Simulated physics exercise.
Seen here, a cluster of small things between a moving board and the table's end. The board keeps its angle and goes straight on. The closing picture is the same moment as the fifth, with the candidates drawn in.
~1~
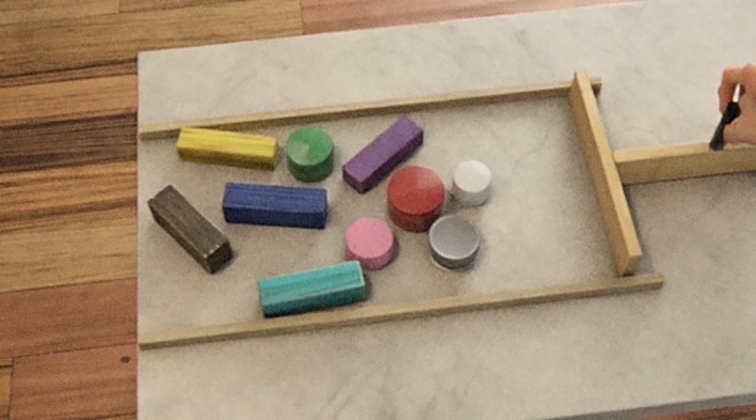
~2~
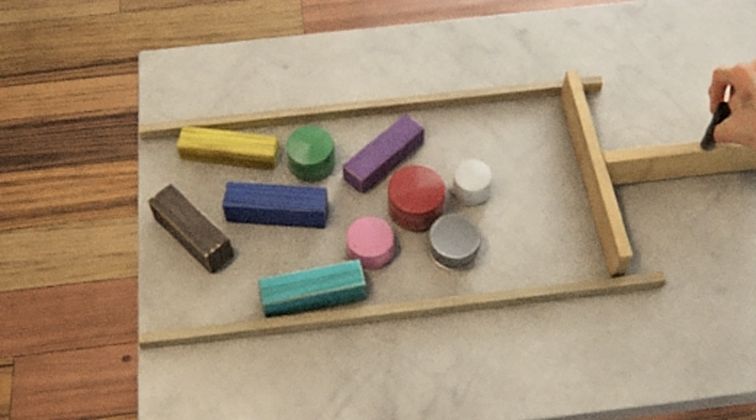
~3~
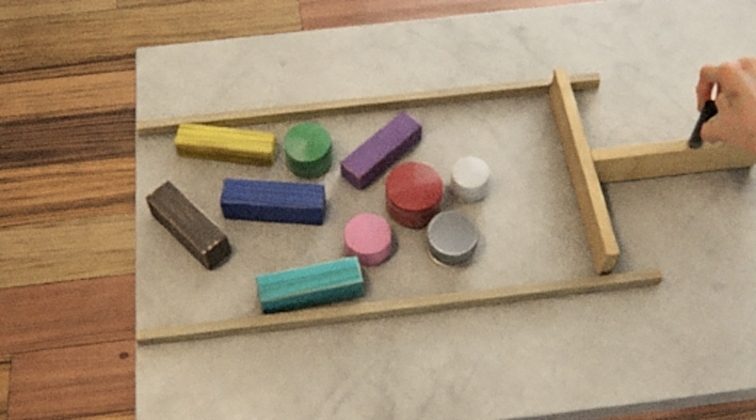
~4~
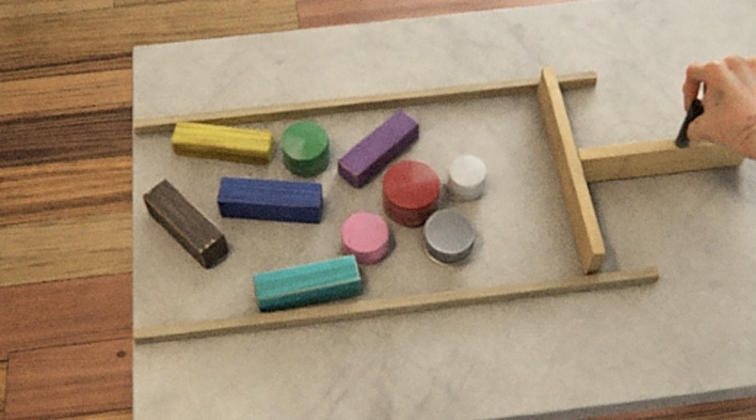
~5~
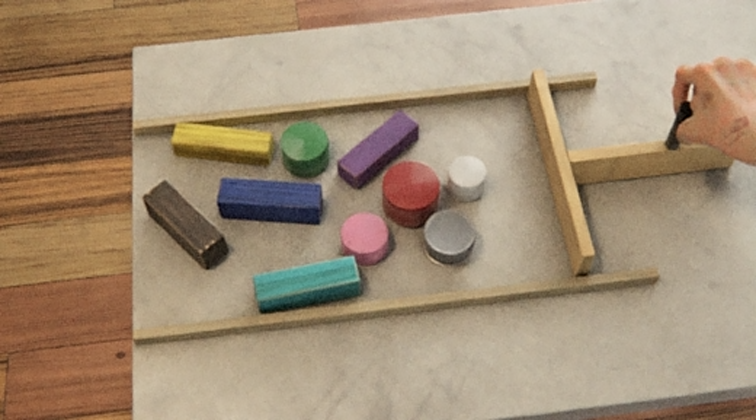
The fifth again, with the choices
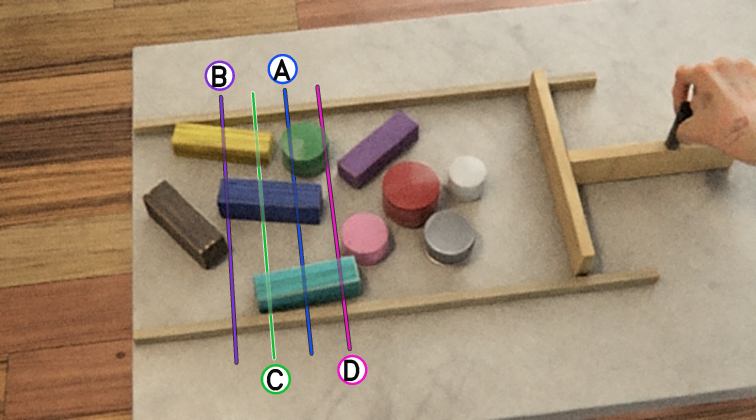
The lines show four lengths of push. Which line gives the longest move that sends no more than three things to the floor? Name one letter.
The farthest such stop is B.
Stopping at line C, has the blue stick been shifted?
Yes.
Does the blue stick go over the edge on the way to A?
By then, no.
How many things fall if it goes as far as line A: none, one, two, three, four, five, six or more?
By then, none.
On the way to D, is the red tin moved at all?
Yes.
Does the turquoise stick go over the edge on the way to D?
By then, no.
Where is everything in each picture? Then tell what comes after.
The first picture shows white tin (471, 184); red tin (416, 199); pink tin (370, 244).
The second picture shows board (598, 158); green tin (311, 153).
The third picture shows board (586, 156); black bar (189, 225).
The fourth picture shows board (572, 155); turquoise stick (307, 284).
The fifth picture shows board (562, 157); yellow stick (223, 144); white tin (467, 179); red tin (411, 194).
On the marked copy, A at (297, 211); B at (228, 219); C at (263, 215); D at (332, 207).
Following B. Soon after the start, board (443, 170); grey tin (419, 242); pink tin (362, 243).
Later, board (323, 184); yellow stick (170, 137); blue stick (215, 192).
In the end, board (228, 194); black bar over the edge; yellow stick over the edge; two fallen.
As for the rest, A is within the limit but short; C is within the limit but short; D is within the limit but short.
